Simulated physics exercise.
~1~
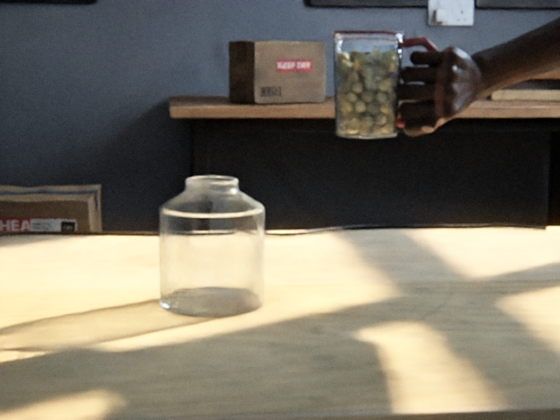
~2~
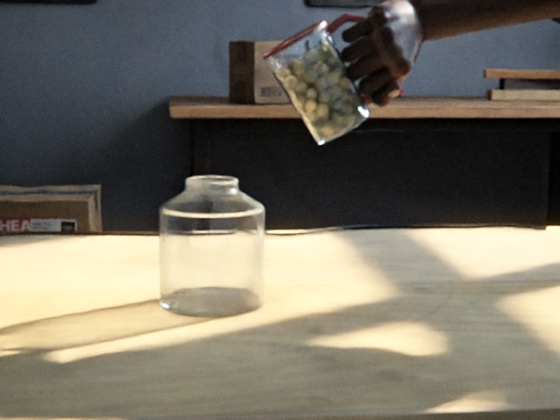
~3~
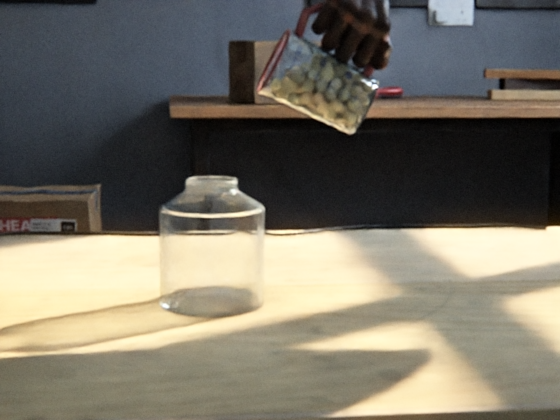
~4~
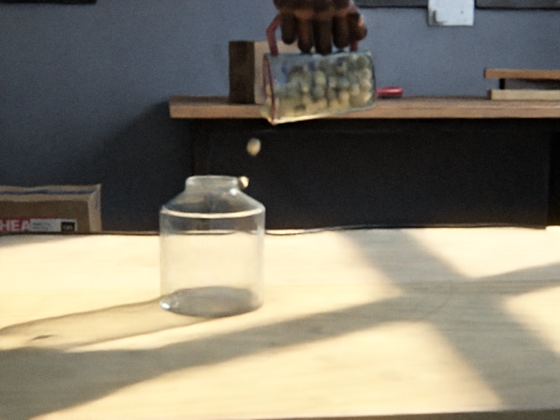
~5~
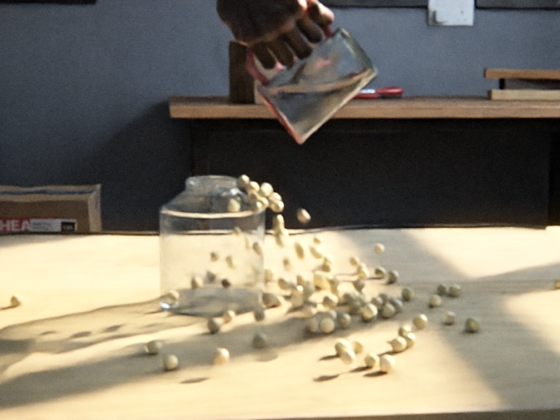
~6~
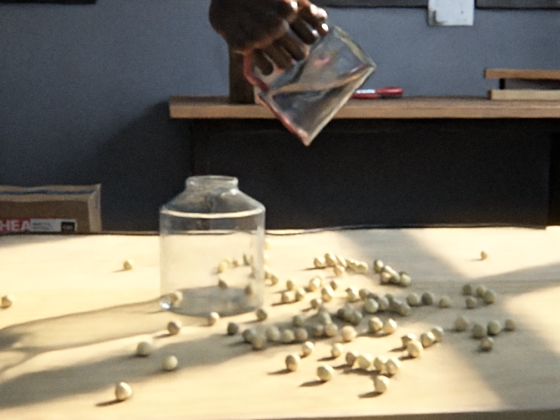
A hand tips a glass cup of round nuts, spilling most beside the jar.
